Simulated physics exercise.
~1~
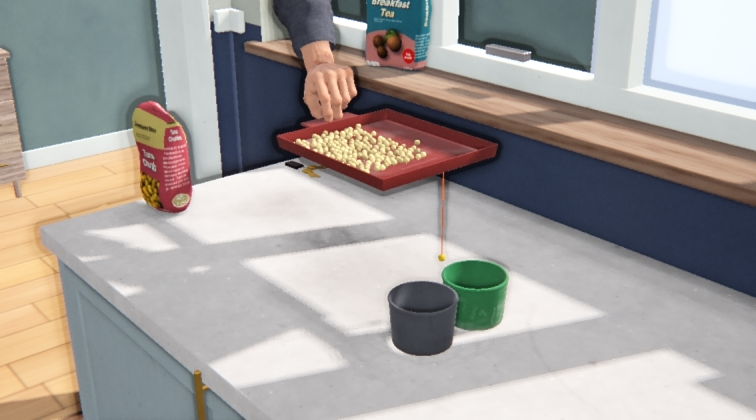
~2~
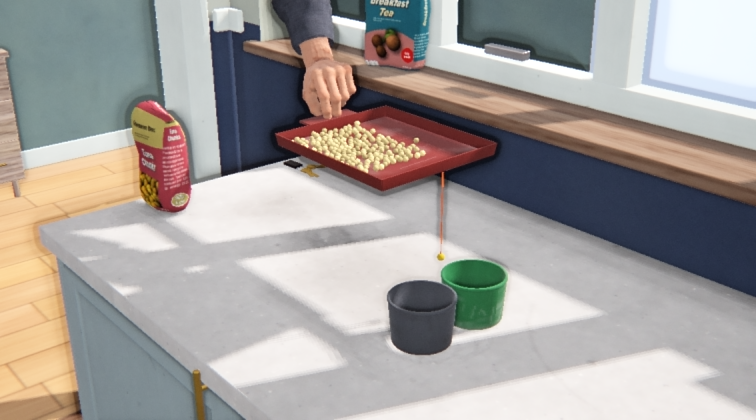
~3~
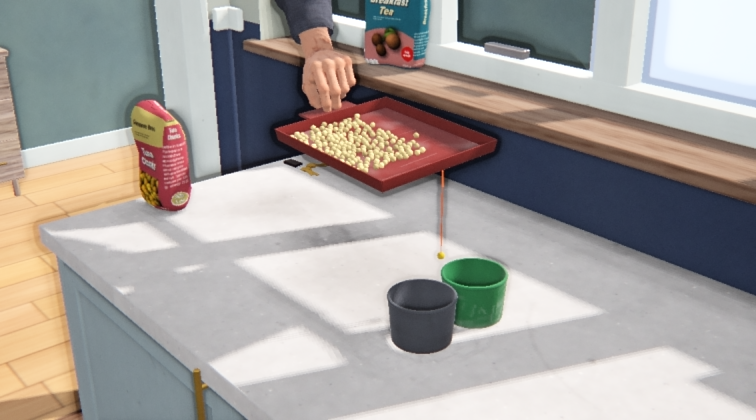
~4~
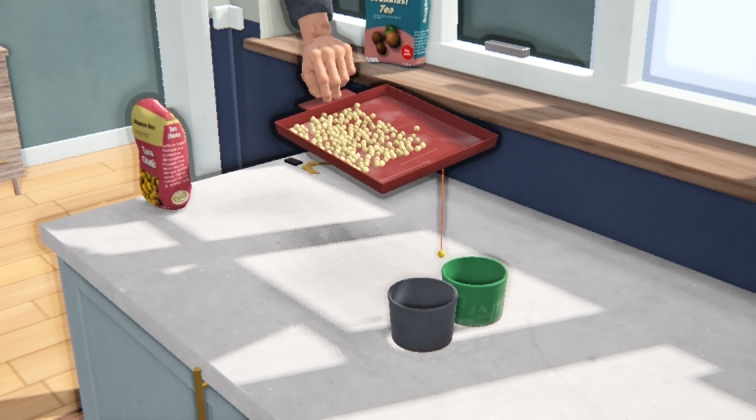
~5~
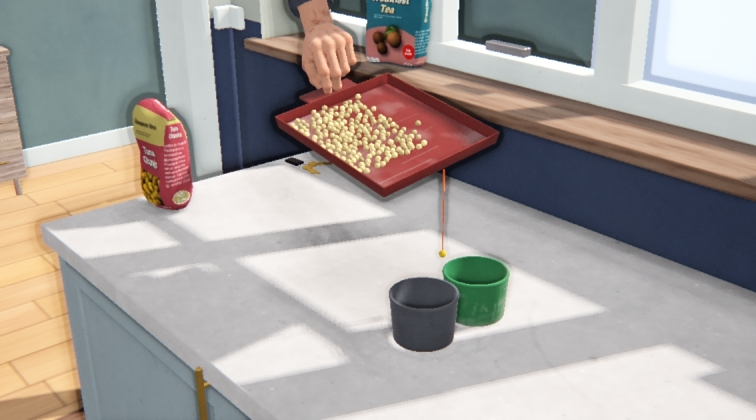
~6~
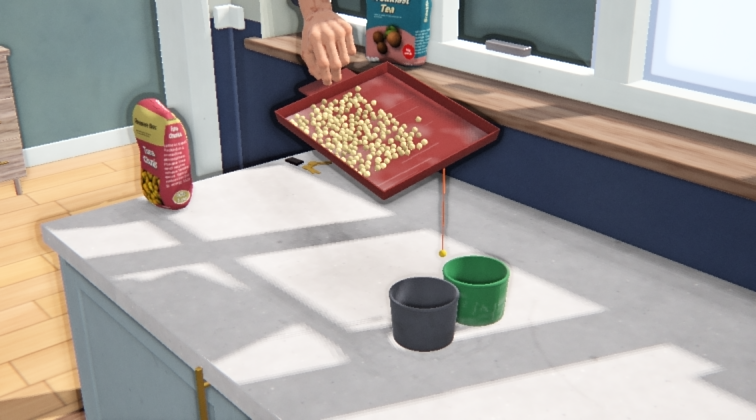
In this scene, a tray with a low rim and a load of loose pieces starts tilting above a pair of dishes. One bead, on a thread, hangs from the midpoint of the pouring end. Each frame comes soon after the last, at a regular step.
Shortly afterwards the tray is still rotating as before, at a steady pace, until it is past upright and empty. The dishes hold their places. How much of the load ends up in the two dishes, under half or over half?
The load will mostly be spilled.
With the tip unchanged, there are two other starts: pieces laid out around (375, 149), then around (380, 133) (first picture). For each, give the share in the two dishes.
Near 10 per cent and near 20 per cent.
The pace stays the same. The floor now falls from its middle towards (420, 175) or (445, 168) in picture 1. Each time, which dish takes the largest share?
Place one gives the leftmost dish, place two gives the rightmost dish.
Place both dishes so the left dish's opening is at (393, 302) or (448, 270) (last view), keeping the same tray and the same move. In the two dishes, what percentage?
30, then 0 %.
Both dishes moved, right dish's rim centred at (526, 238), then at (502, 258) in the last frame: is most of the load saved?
Result - try one, below the halfway mark; try two, below the halfway mark.
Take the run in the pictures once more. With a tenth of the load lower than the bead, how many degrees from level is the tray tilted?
Close to 75° of tilt at that moment.
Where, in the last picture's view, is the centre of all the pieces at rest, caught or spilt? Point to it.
Near pixel (378, 327).
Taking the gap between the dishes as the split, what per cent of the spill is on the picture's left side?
About 100 percent.
Soon after the last picture, tray tipped steeply; nearly all on the tray; a stray few in the air.
A little later, tray tipped right over; about a third on the tray; a small part in the left dish; about a quarter outside both; about a quarter in the air.
Later still, tray tipped past a quarter turn; a small part in the left dish; most outside both.
At rest, tray tipped past a quarter turn; a small part in the left dish; none in the right dish; most outside both.
